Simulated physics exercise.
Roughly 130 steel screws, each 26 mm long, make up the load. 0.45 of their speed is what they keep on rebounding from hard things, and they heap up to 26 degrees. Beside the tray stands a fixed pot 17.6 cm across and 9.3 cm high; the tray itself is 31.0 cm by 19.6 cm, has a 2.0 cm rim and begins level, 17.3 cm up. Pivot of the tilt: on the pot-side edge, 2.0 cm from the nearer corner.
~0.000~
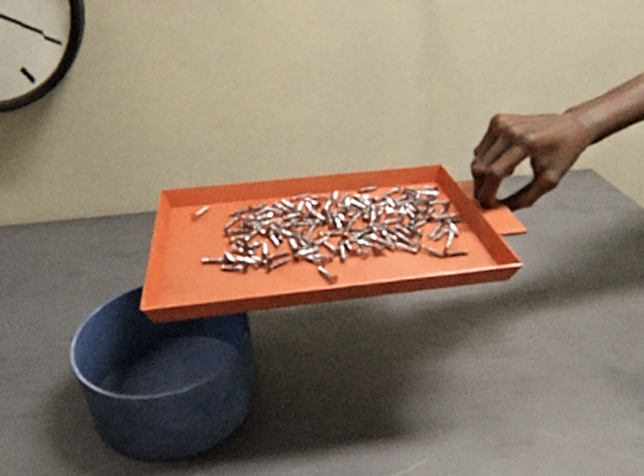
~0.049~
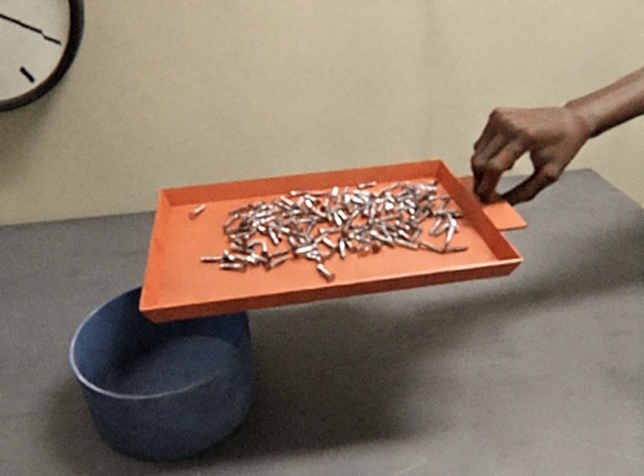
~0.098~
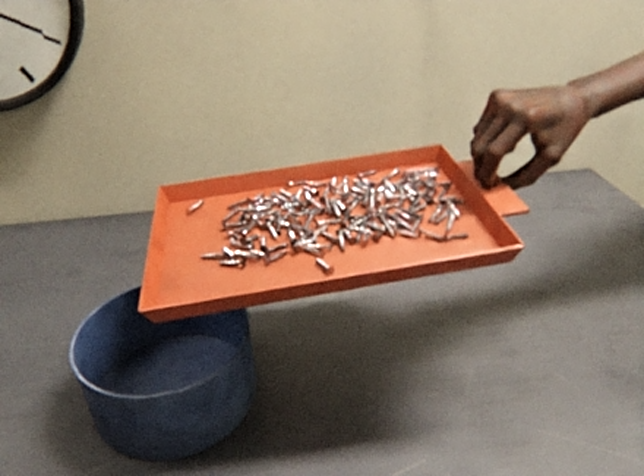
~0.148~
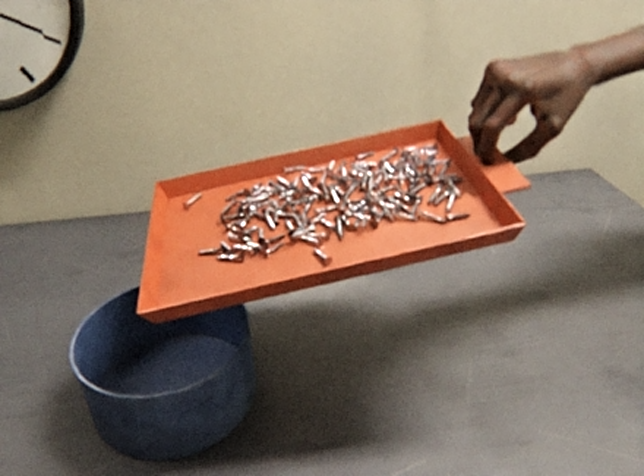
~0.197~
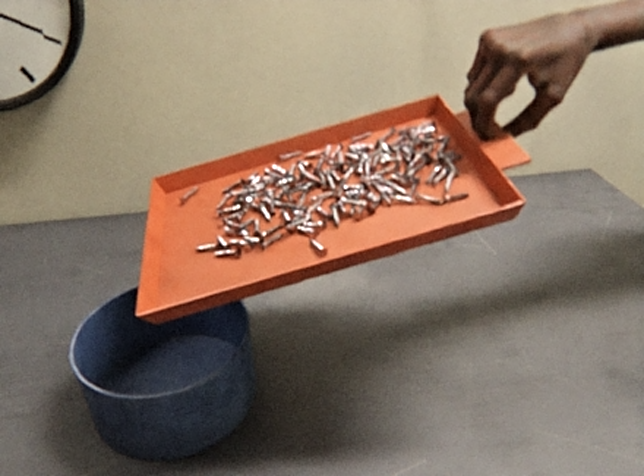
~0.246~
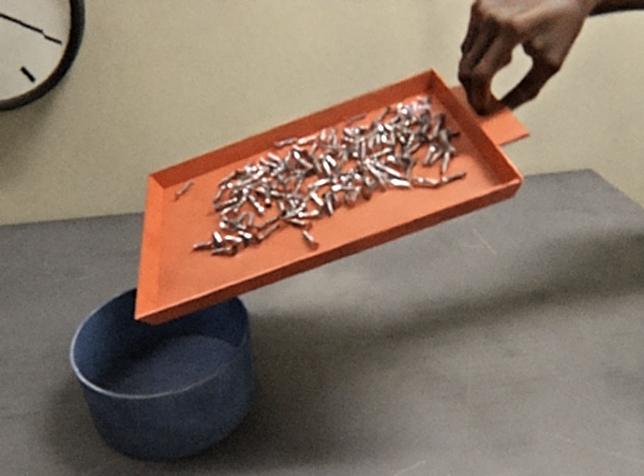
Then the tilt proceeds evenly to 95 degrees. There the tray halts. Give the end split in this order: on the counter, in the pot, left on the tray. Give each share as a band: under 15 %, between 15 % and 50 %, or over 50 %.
One by one: Counter: The greater amount, pot: A sizeable amount, tray: A minor amount.
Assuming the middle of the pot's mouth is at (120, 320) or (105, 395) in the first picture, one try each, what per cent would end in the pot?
25 and 100 %.
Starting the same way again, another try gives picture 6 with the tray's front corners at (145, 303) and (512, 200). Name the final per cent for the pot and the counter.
You'd end with pot at 75 and counter at 25.
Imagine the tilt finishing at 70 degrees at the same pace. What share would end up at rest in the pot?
That comes out at some 25 per cent.
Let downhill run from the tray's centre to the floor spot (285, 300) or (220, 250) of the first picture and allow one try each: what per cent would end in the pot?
Estimate: Some 0 % and some 65 % respectively.
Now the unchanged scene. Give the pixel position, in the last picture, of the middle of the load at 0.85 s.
Approx. (88, 396).
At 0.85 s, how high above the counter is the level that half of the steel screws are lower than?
The halfway mark is near 10 cm.
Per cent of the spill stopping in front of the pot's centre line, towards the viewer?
I'd put it at around 100 per cent.
After 0.61 s, tilt 56 degrees; the tray holds 100 %, the pot 0 %.
After 0.85 s, tilt 81 degrees; the tray holds 15 %, the pot 10 %.
After 1.20 s, tilt 95 degrees; the tray holds 0 %, the pot 25 %.
By 2.0 s all is still; counter 75 %, pot 25 %, tray 0 %.
